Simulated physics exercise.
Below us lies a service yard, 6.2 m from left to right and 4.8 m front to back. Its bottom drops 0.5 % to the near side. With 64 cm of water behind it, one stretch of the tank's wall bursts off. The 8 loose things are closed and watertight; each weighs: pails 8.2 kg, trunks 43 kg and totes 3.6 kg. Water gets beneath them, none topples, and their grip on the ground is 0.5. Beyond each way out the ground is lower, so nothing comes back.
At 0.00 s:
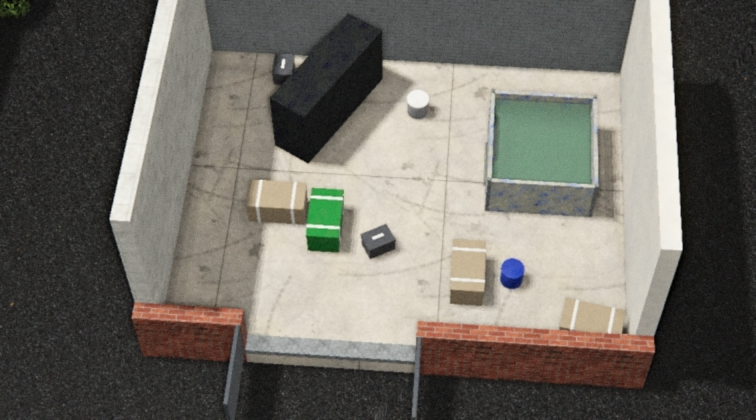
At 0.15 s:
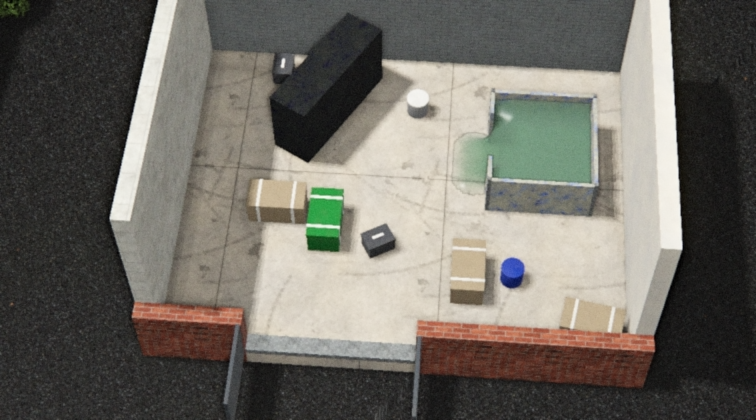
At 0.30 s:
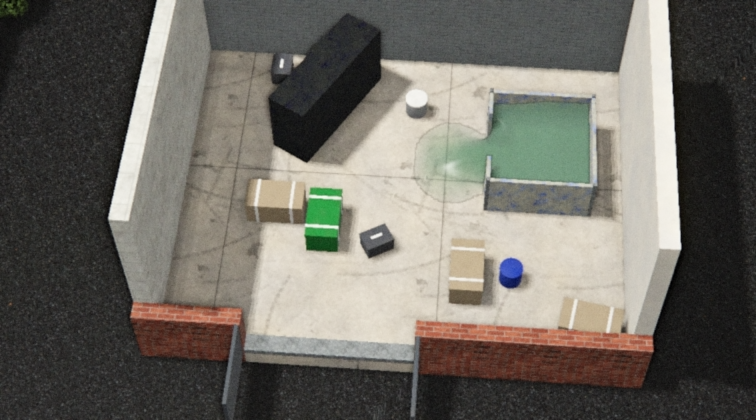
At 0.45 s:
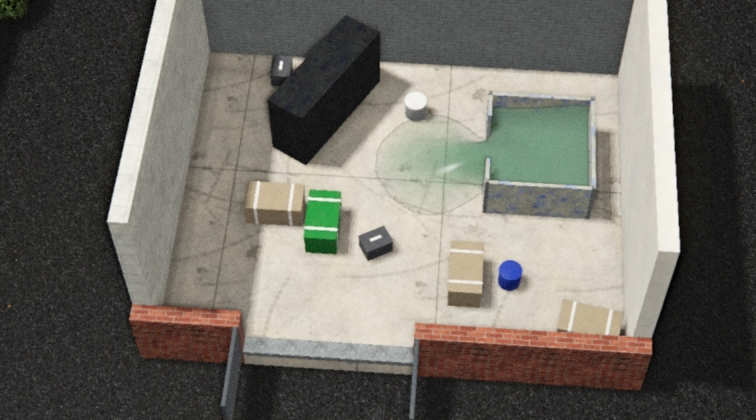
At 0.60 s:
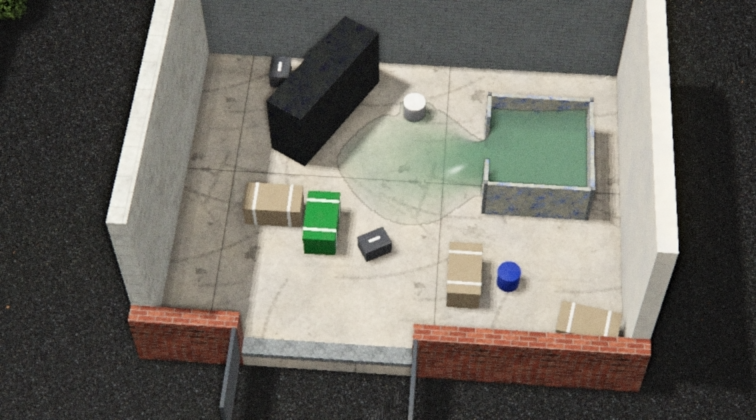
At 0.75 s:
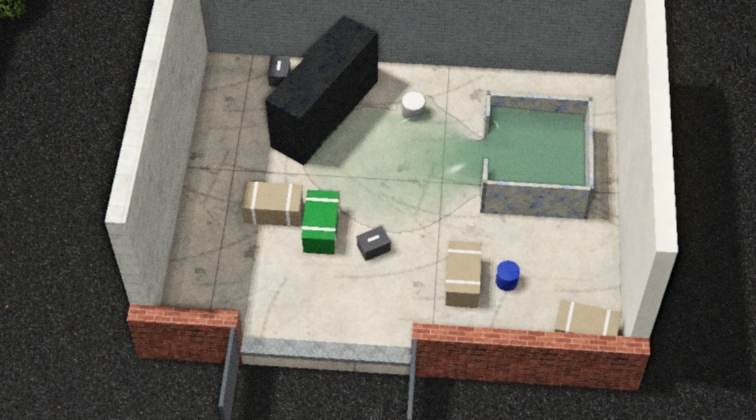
A walled service yard with a pale, cracked floor and a gap in its low brick front wall is seen from high above. A long black block stands at upper left, a green-water tank at right, with a white pail between them, and tan, green and dark boxes and a blue pail nearer. The tank's left side opens and greenish water fans leftward, thinning, while the objects stay put and the view drifts very slightly.
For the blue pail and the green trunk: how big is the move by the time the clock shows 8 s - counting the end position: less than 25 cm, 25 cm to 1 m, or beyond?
The blue pail barely shifts; the green trunk is nudged along.
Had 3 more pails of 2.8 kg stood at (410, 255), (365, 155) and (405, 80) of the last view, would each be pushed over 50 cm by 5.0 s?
In turn: Short of it, over, over.
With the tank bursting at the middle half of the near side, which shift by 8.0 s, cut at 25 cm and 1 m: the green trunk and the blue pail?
Then the green trunk barely shifts, the blue pail travels far.
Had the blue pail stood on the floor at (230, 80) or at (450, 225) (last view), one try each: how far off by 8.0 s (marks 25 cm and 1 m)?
In turn: It barely shifts; it stays put.
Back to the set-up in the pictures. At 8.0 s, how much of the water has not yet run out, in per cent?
About 82 per cent.
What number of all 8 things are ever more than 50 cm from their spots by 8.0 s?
That makes 5.
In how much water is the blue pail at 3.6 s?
Roughly 0 cm.
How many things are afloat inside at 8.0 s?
At that moment 1.
After 1.6 s the blue pail is near (508, 270), 0.0 m from its start, aground; the green trunk is near (312, 217), 0.1 m from its start, aground; 0 of 8 are out; 0 afloat.
After 3.6 s the blue pail is near (508, 270), 0.0 m from its start, aground; the green trunk is near (286, 248), 0.7 m from its start, aground; 1 of 8 are out; 1 afloat.
After 5.6 s the blue pail is near (508, 270), 0.0 m from its start, aground; the green trunk is near (286, 248), 0.7 m from its start, aground; 1 of 8 are out; 1 afloat.
After 8.0 s the blue pail is near (508, 270), 0.0 m from its start, aground; the green trunk is near (286, 248), 0.7 m from its start, aground; 1 of 8 are out; 1 afloat.
